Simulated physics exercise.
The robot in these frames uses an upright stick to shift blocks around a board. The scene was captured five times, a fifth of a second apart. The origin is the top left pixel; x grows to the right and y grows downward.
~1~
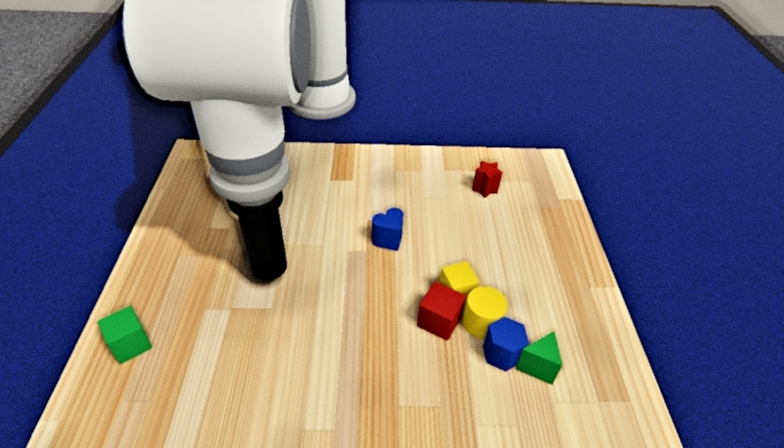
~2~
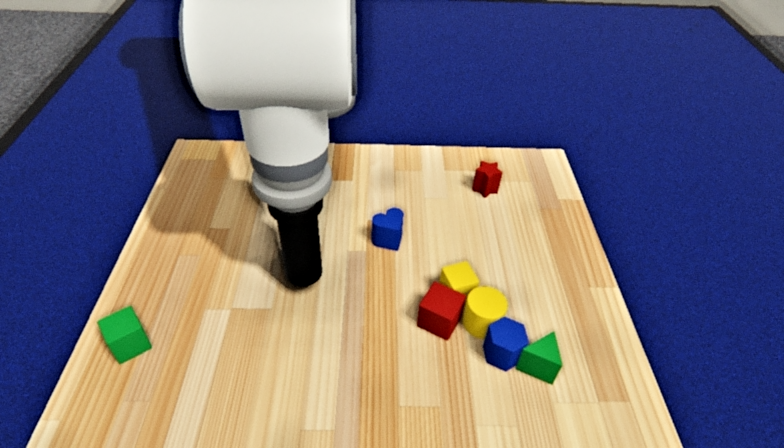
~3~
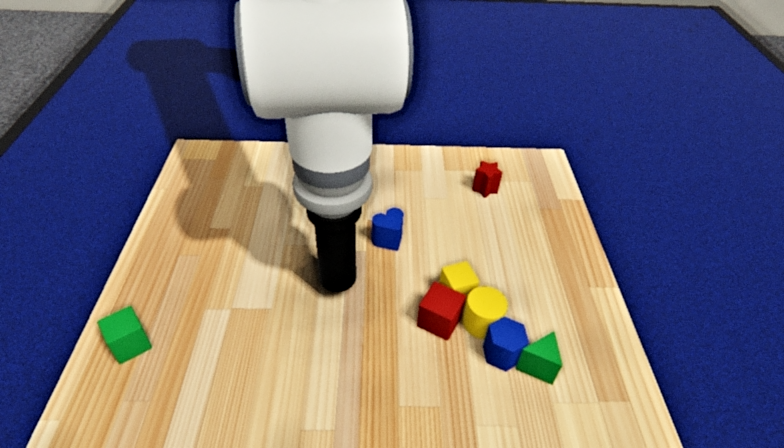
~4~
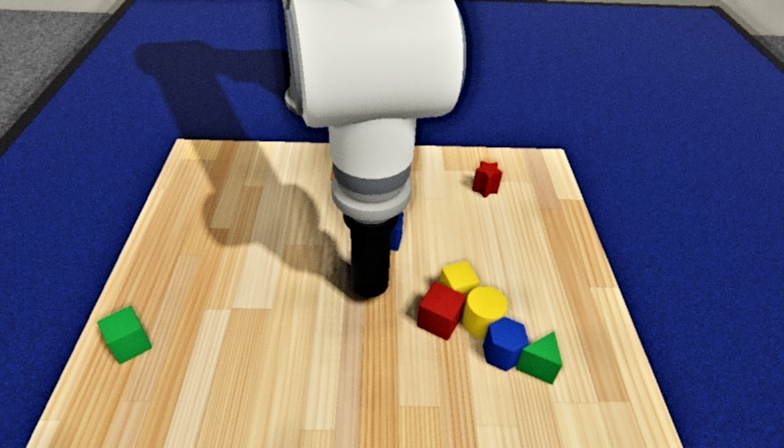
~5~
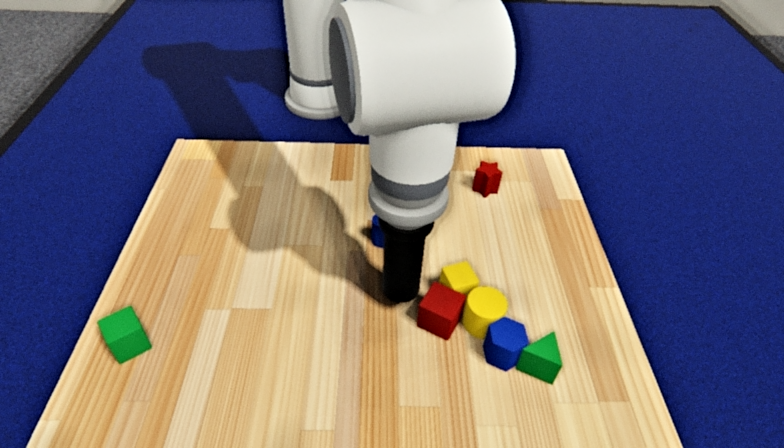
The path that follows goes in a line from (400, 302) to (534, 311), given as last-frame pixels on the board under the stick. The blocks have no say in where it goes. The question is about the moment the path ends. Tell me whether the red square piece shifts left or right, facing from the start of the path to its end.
Pushed right.
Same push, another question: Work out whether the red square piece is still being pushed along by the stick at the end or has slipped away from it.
I'd say it has come free.
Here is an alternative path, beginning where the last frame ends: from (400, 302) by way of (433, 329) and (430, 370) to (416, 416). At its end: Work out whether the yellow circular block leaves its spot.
The answer is that it is displaced.
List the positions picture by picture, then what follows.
The first picture shows stick tip at (269, 267); block tops, red square piece at (443, 300); yellow square piece at (460, 274); yellow circular block at (488, 301); blue hexagonal block at (509, 333); green triangle at (547, 348).
The second picture shows stick at (304, 273); blocks unchanged.
The third picture shows stick at (338, 278); blocks unchanged.
The fourth picture shows stick at (370, 283); blocks unchanged.
The fifth picture shows stick at (401, 288); red square piece at (443, 300); yellow square piece at (460, 274); yellow circular block at (488, 301); blue hexagonal block at (509, 333); green triangle at (547, 348).
The first path, step by step. One third of the way, stick at (447, 292); red square piece at (474, 309), turned 35° clockwise; yellow square piece at (477, 271), turned 25° anticlockwise; yellow circular block at (512, 304); blue hexagonal block at (516, 337), turned 25° clockwise; green triangle at (548, 351), turned 15° anticlockwise.
Two thirds of the way, stick at (493, 295); red square piece at (484, 318), turned 60° clockwise; yellow square piece at (505, 264), turned 55° anticlockwise; yellow circular block at (530, 309); blue hexagonal block at (521, 348), turned 20° clockwise; green triangle at (553, 355), turned 40° anticlockwise.
At the end, stick at (539, 298); red square piece at (484, 318), turned 60° clockwise; yellow square piece at (508, 262), turned 65° anticlockwise; yellow circular block at (562, 322); blue hexagonal block at (521, 348), turned 20° clockwise; green triangle at (553, 355), turned 40° anticlockwise.
